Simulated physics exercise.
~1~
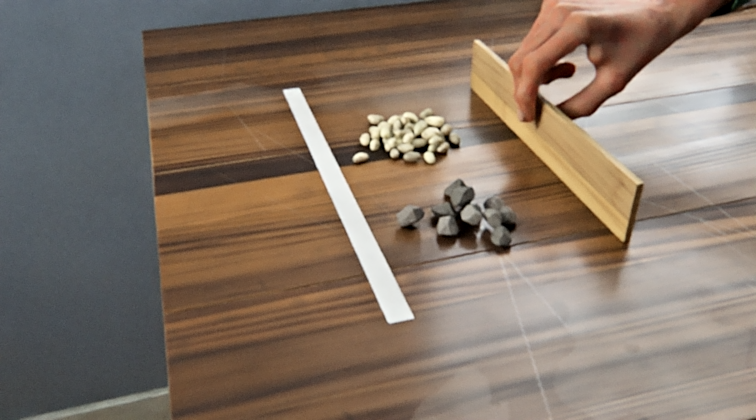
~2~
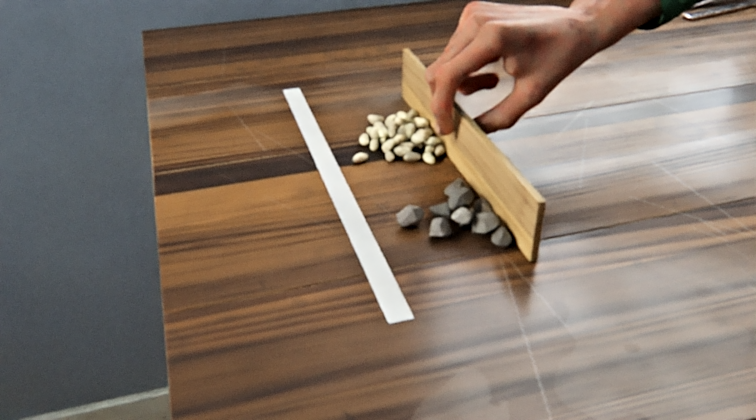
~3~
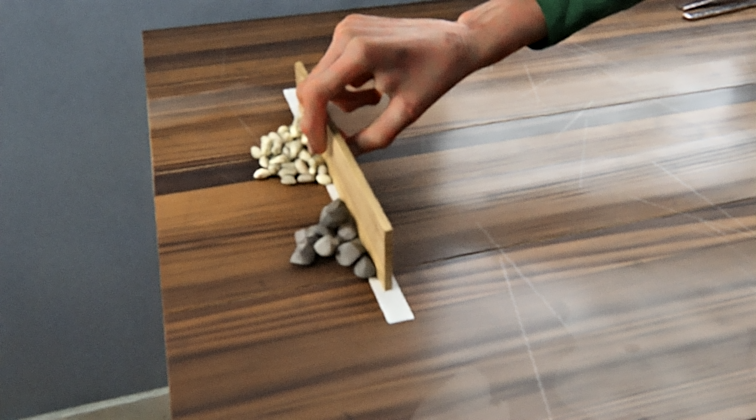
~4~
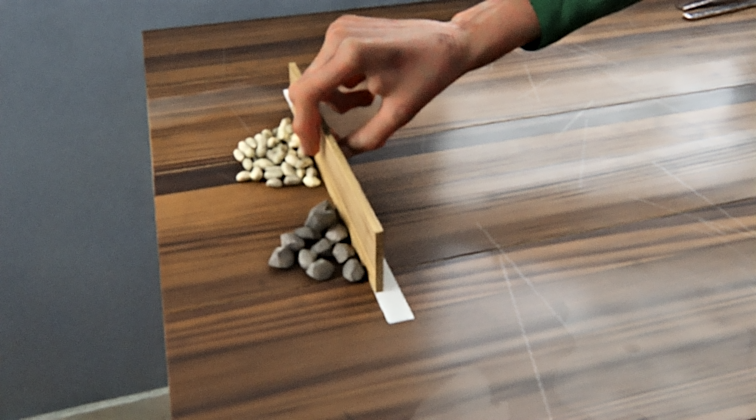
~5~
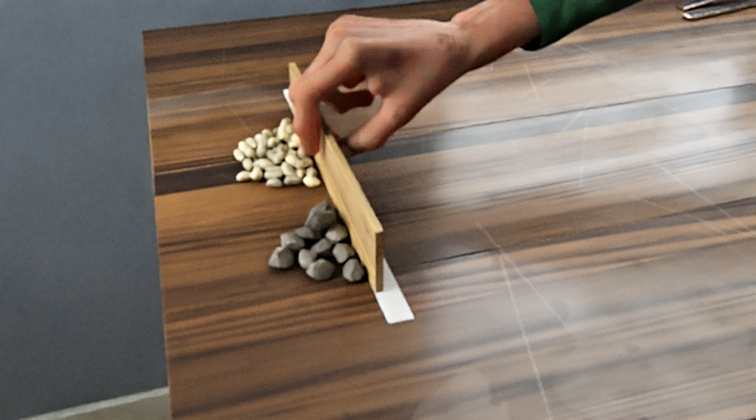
We see a hand holding an upright strip of wood on a table, sweeping a pile of pale beans and a pile of dark gray stones leftward across white tape, then stopping at the tape with both piles still on the table.
